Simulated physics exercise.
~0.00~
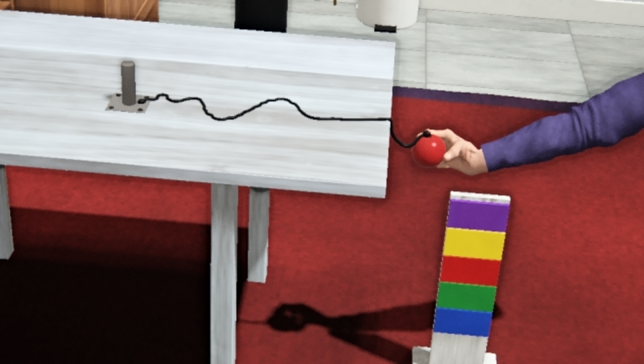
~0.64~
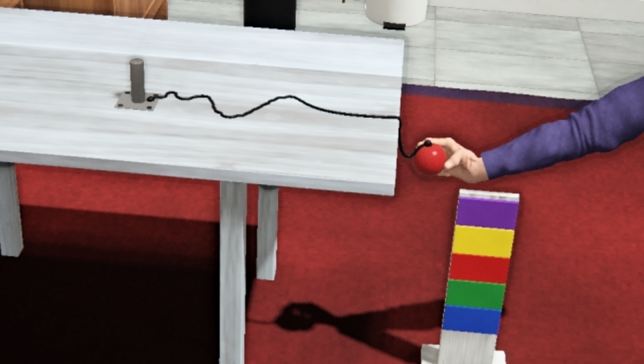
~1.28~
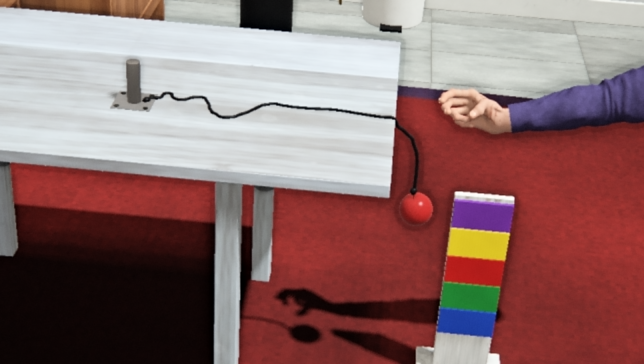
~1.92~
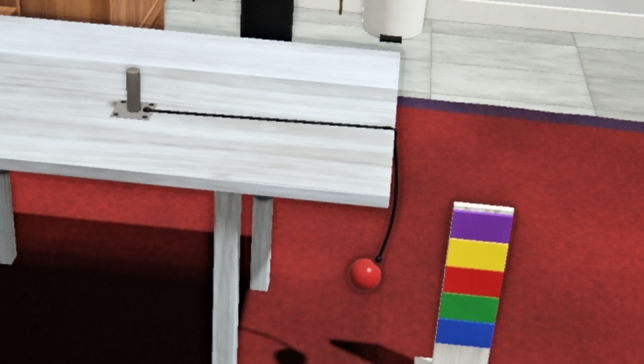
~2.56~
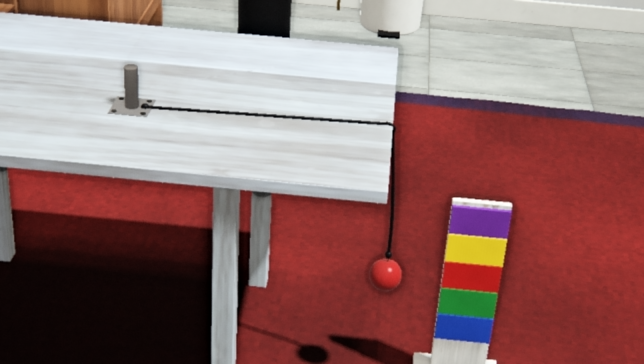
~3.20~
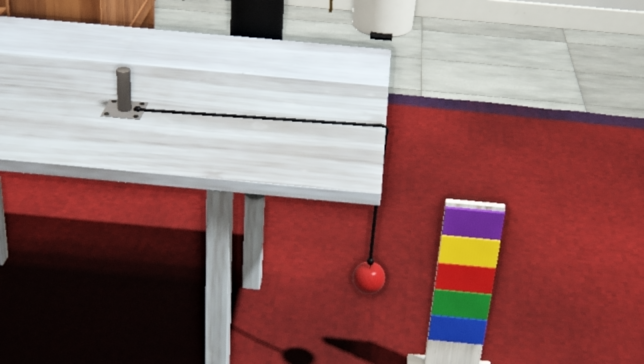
At the start, a hand in a purple sleeve holds a small red ball just past the right edge of a pale table, with a slack dark cord running back to a post on the tabletop. A column of purple, yellow, red, green and blue bands stands below. The hand lets go and draws back as the ball drops. The cord pulls straight across the table, and the ball swings left beneath the edge. It shifts a little right, then slightly left, and ends hanging level with the red band.
